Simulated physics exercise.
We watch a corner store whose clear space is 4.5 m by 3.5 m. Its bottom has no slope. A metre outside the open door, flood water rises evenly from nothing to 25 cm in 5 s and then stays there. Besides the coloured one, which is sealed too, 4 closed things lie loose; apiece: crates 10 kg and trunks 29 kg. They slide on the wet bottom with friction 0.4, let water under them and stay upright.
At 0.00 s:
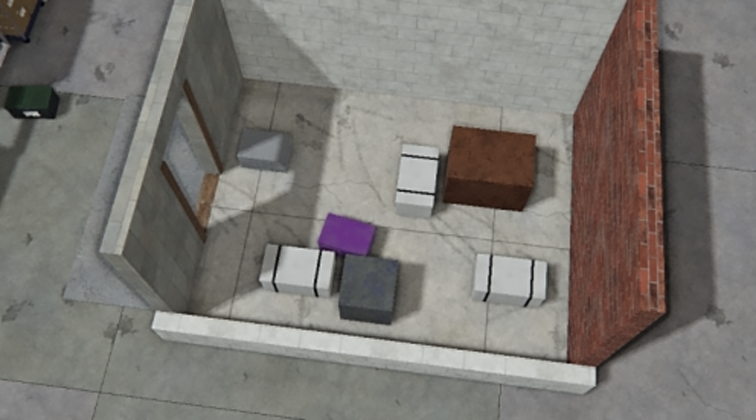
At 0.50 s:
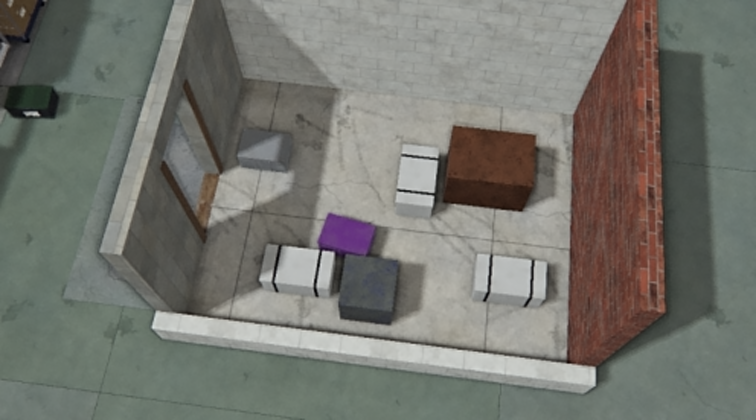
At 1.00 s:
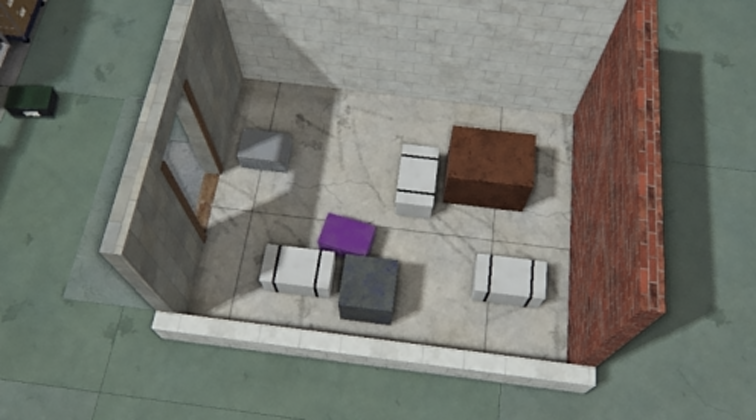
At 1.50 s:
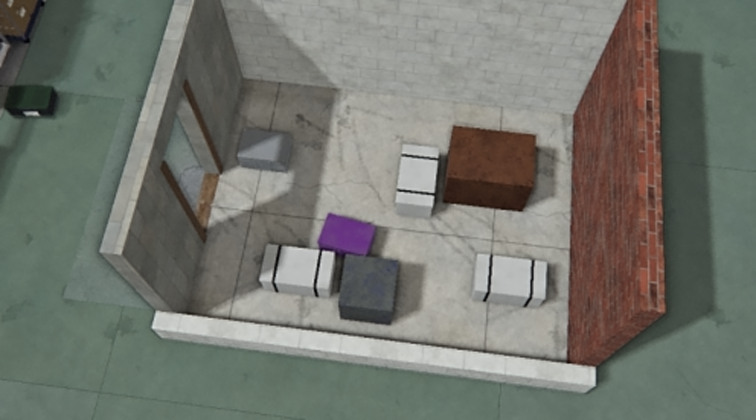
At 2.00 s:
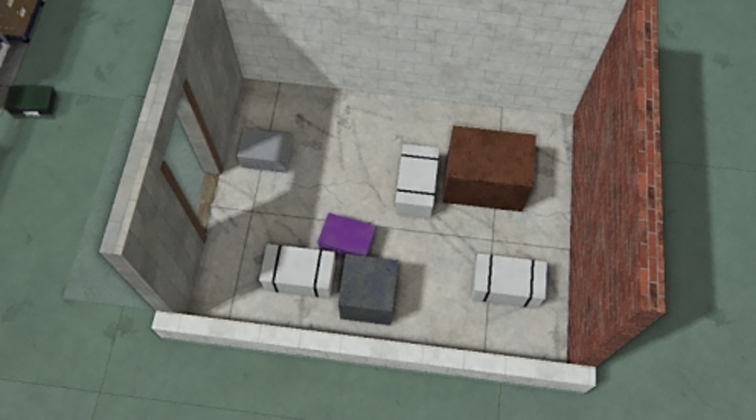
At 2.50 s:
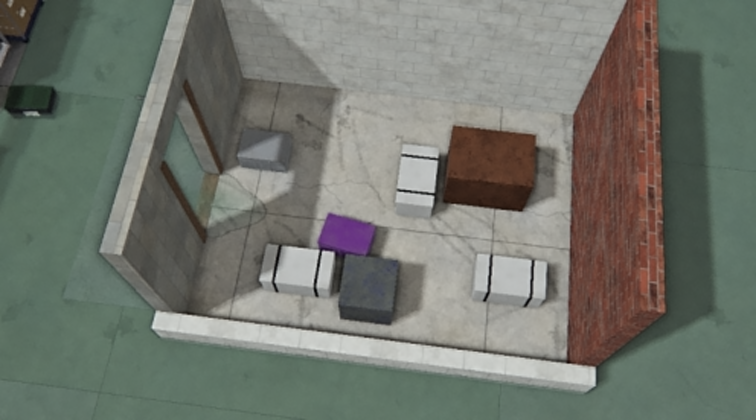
A roofless storeroom with pale walls and a red brick wall on the right is seen from high above by a still camera. A brown box sits toward the back right, with three black-banded white trunks, a purple crate and grey boxes around the floor. Greenish water covers the grey ground outside, rises at the left doorway, then spreads thinly just inside, while everything in the room stays still.
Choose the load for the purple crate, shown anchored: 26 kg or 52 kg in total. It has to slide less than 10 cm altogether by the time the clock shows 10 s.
For it, only the higher weight holds it.
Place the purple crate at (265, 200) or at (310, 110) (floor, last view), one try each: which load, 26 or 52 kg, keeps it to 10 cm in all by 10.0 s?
In that order: Only the larger holds; either load holds.
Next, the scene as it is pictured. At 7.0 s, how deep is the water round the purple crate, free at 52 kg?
About 8 cm.
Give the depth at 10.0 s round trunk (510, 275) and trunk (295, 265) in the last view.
Roughly 8 and 9 cm.
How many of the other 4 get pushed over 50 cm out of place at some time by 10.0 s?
That makes 1.
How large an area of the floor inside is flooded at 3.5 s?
About 2.0 m2.
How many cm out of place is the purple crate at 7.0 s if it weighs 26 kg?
About 30 cm.
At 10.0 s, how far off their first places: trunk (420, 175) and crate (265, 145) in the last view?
In turn: 10 cm, 30 cm.
After 3.5 s the purple crate would be 0 cm from its start with 26 kg and 0 cm from its start with 52 kg; 2 cm of water round it then.
After 4.5 s the purple crate would be 0 cm from its start with 26 kg and 0 cm from its start with 52 kg; 5 cm of water round it then.
After 7.0 s the purple crate would be 34 cm from its start with 26 kg and 0 cm from its start with 52 kg; 8 cm of water round it then.
After 10.0 s the purple crate would be 133 cm from its start with 26 kg and 0 cm from its start with 52 kg; 9 cm of water round it then.
